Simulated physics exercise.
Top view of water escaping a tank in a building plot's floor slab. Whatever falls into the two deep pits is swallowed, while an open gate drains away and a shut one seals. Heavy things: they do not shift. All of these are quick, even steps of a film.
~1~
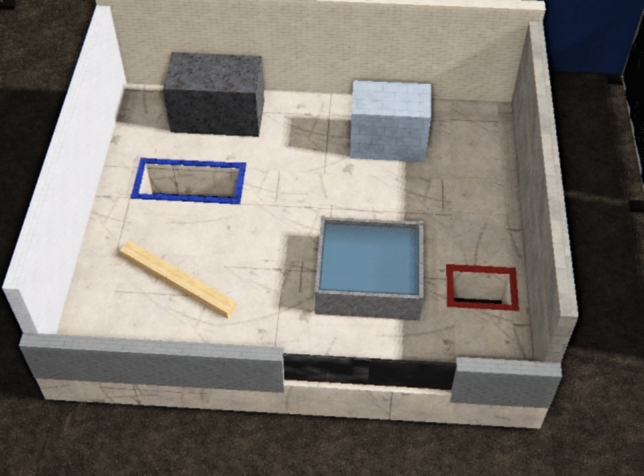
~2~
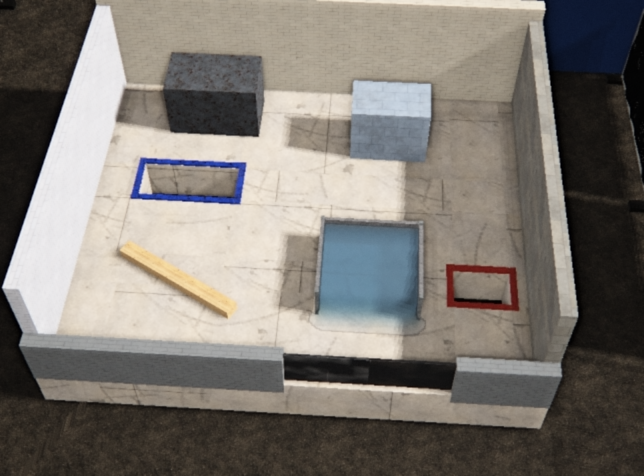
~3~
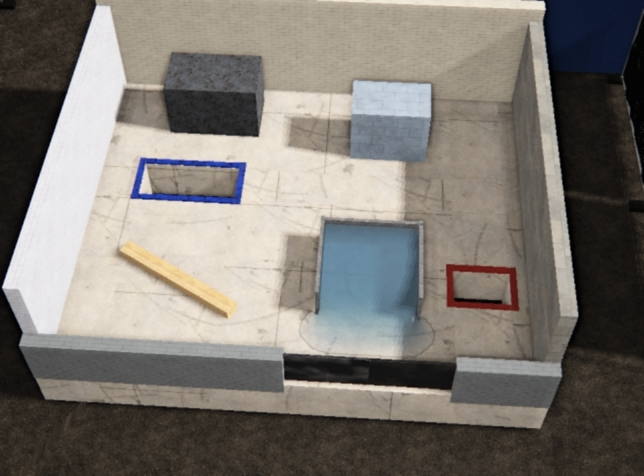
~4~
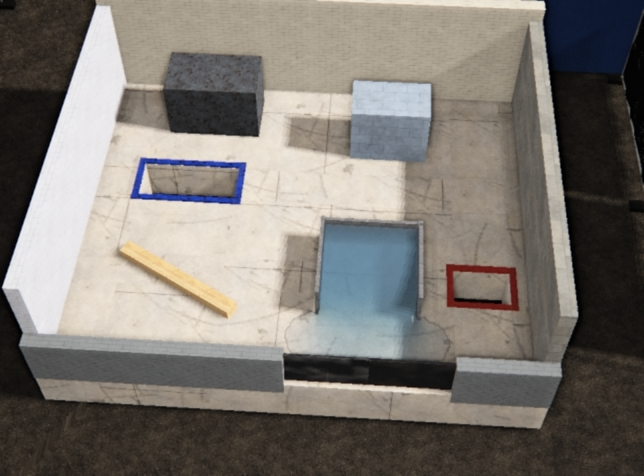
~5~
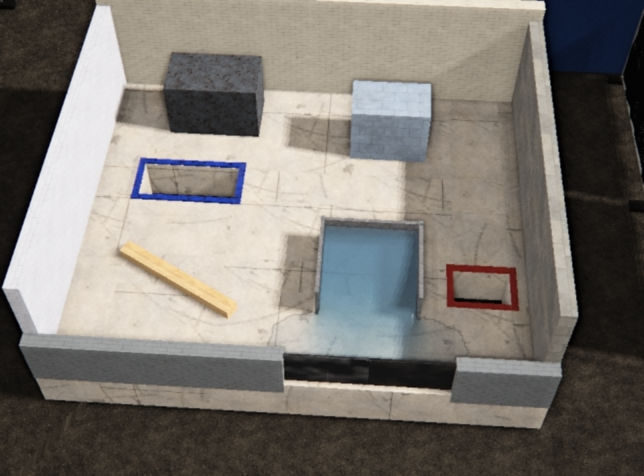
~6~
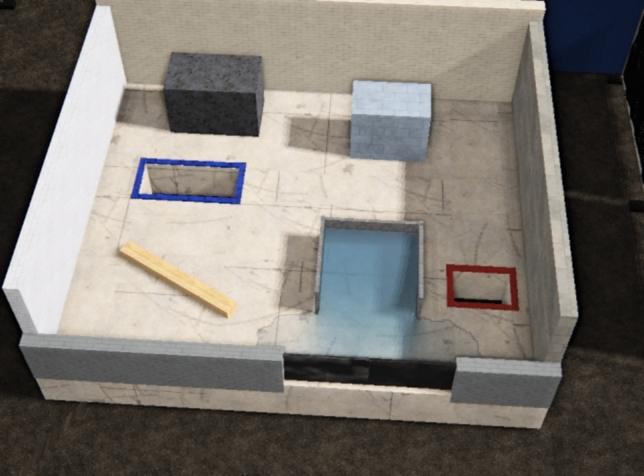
Water sat still in a square grey tank until the tank's front side disappeared, then poured out across the pale floor and spread forward to the dark gap in the low front wall.
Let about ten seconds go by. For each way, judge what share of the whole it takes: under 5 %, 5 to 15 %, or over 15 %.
In order: The gate never reaches five per cent. The red pit clears fifteen per cent. The blue pit never reaches five per cent.
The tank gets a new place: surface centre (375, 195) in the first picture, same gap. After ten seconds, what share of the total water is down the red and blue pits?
The red pit gets 30 per cent and the blue pit 0 per cent.
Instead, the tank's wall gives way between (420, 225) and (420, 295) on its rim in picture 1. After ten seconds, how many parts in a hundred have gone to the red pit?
About 65 percent ends up in the red pit, by my reckoning.
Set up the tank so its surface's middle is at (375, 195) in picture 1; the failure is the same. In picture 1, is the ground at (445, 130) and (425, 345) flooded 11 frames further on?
I'd say the first one's left untouched and the second one's soaked.
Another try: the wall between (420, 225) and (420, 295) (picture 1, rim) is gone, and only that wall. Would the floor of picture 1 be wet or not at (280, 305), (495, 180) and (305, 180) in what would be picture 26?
Unsoaked, then soaked, then unsoaked.
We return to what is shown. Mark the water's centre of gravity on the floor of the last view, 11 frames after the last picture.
I reckon somewhere around (366, 332).
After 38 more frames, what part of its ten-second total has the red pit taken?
Roughly 70 percent.
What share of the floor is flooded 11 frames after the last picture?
I'd guess some 20 per cent.
A moment on, water covers 10 % of the floor; the gate 0 %, the red pit 0 %, the blue pit 0 %.
Next, water covers 20 % of the floor; the gate 0 %, the red pit 0 %, the blue pit 0 %.
Then, water covers 35 % of the floor; the gate 0 %, the red pit 8 %, the blue pit 0 %.
Later, water covers 45 % of the floor; the gate 0 %, the red pit 21 %, the blue pit 0 %.
In the end, water covers 60 % of the floor; the gate 0 %, the red pit 29 %, the blue pit 1 %.
